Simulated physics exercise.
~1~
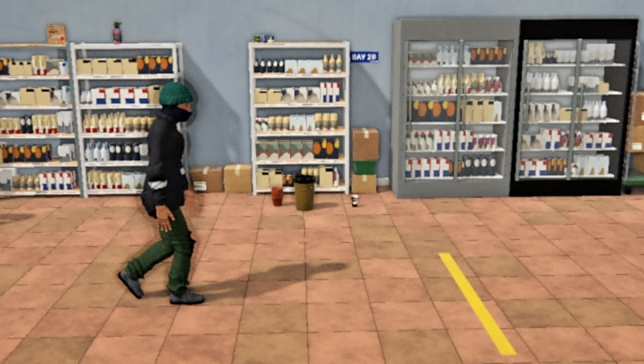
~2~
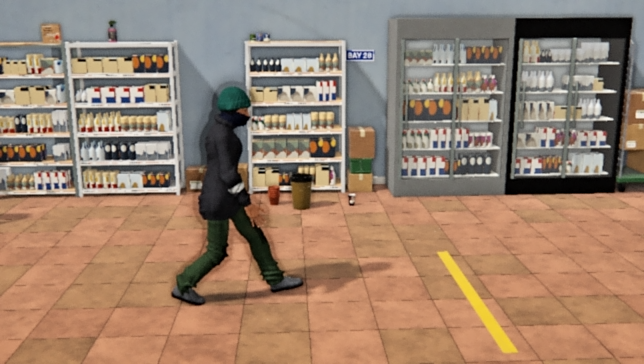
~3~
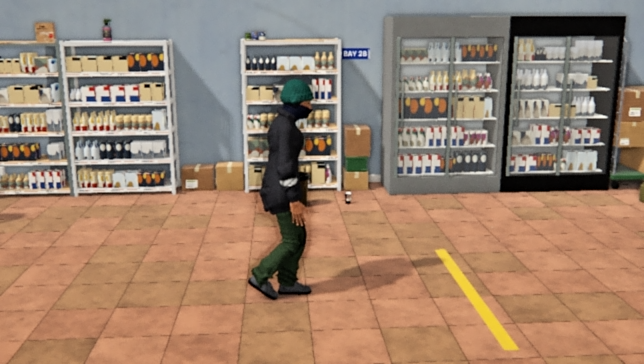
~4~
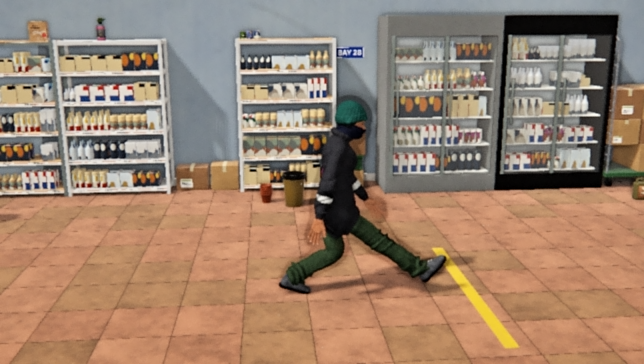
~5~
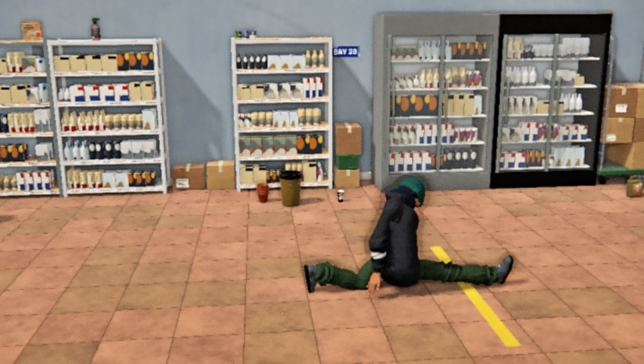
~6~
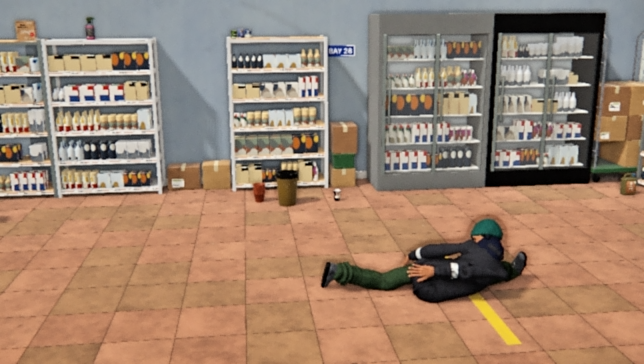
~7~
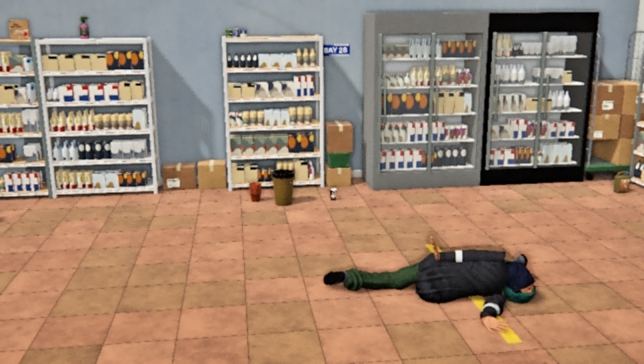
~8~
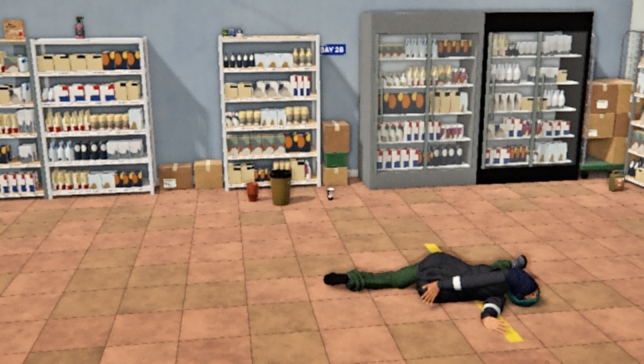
In a store with tiled flooring, stocked shelves and glass-fronted coolers along a blue-grey wall, a person in a green cap, dark jacket and green trousers walks to the right towards a strip of yellow tape. Near the tape, the front leg stretches far ahead and the legs slide wide apart. The walker drops to the floor in a split, head bowed, then topples forward to the right. The body rolls flat across the tape and settles. It ends lying still, the head beyond the tape and the hips short of it.
